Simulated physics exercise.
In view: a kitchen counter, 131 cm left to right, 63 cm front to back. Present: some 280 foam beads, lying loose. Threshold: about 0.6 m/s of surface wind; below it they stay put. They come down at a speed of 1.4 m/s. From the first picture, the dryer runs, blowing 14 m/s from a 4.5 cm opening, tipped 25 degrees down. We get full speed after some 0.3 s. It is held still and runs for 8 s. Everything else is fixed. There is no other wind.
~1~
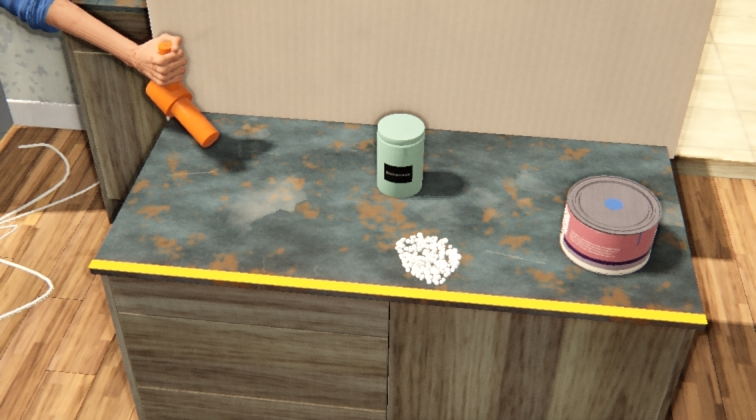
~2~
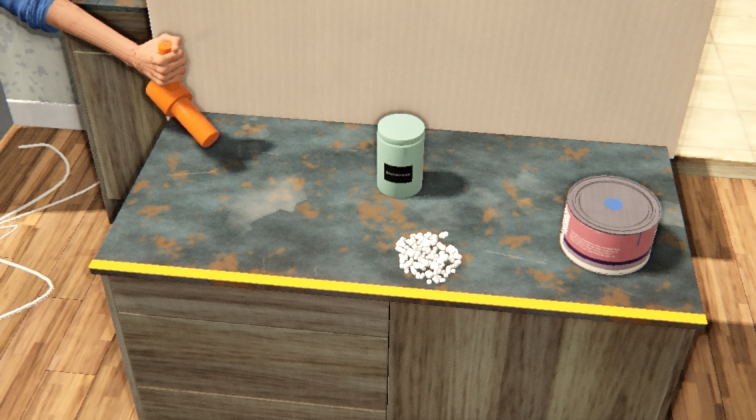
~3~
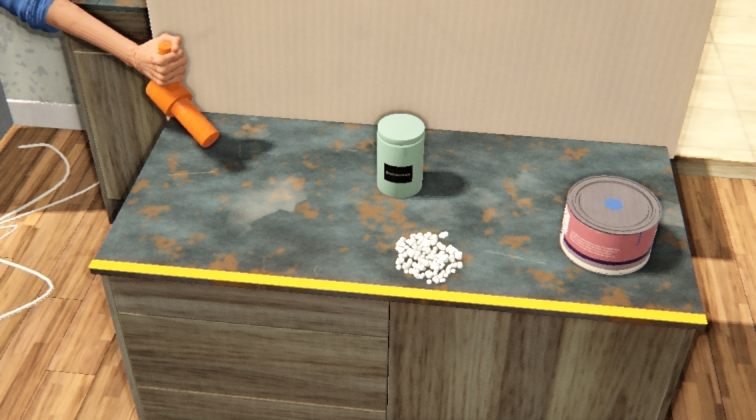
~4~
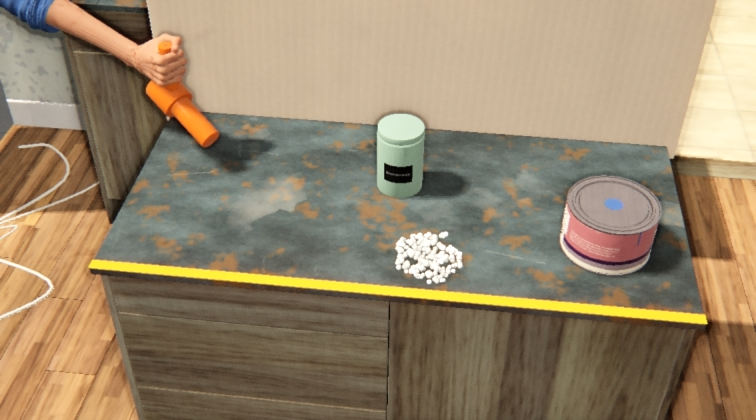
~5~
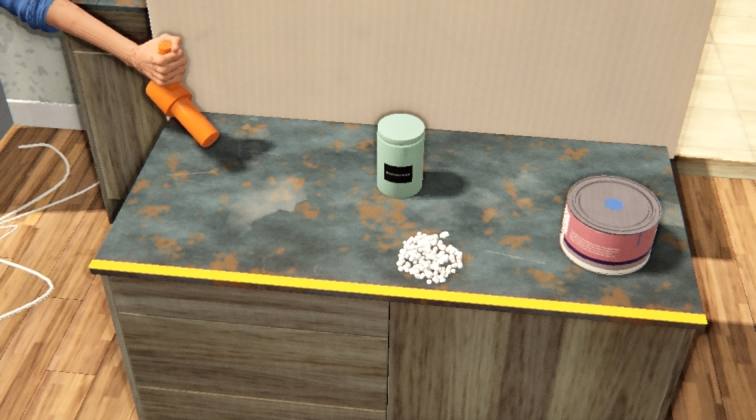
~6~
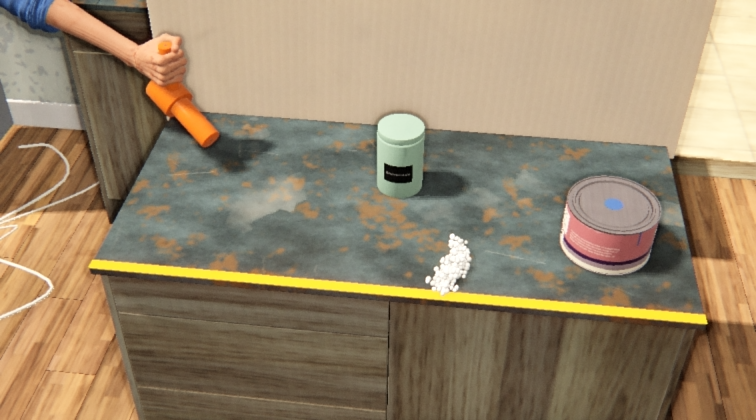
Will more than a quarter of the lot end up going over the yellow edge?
Yes.
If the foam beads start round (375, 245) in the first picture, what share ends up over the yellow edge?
80 per cent.
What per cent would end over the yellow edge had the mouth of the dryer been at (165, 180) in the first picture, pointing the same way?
In that case some 50 per cent.
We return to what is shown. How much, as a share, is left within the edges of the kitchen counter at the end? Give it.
Roughly 0 %.
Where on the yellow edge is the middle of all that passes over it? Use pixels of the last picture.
The middle of the crossings lies near (531, 308) in the last picture.
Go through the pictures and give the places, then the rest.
The middle of the foam beads is near (427, 259), none has stirred yet and the mouth of the dryer is at (211, 140), in the first picture.
The middle of the foam beads is near (430, 257), none has stirred yet and the yellow edge is centred on (388, 295), in the second picture.
The middle of the foam beads is near (430, 257), none has stirred yet, the top of a jar is at (401, 127) and the top of a large tin is at (614, 204), in the third picture.
The middle of the foam beads is near (430, 257) and none has stirred yet, in the fourth picture.
The middle of the foam beads is near (428, 259) and none has stirred yet, in the fifth picture.
The middle of the foam beads is near (455, 266), the farthest in sight from the dryer is at (455, 291) and about 90 % have left their places, in the sixth picture.
Then, 1.2 s after the last picture, 0 % are on the move or not yet settled, 80 % are over the yellow edge.
Then, 2.2 s after the last picture, 0 % are on the move or not yet settled, 80 % are over the yellow edge.
Then, 4.1 s after the last picture, 0 % are on the move or not yet settled, 80 % are over the yellow edge.
Then, 7.7 s after the last picture, at the end, 80 % are over the yellow edge.
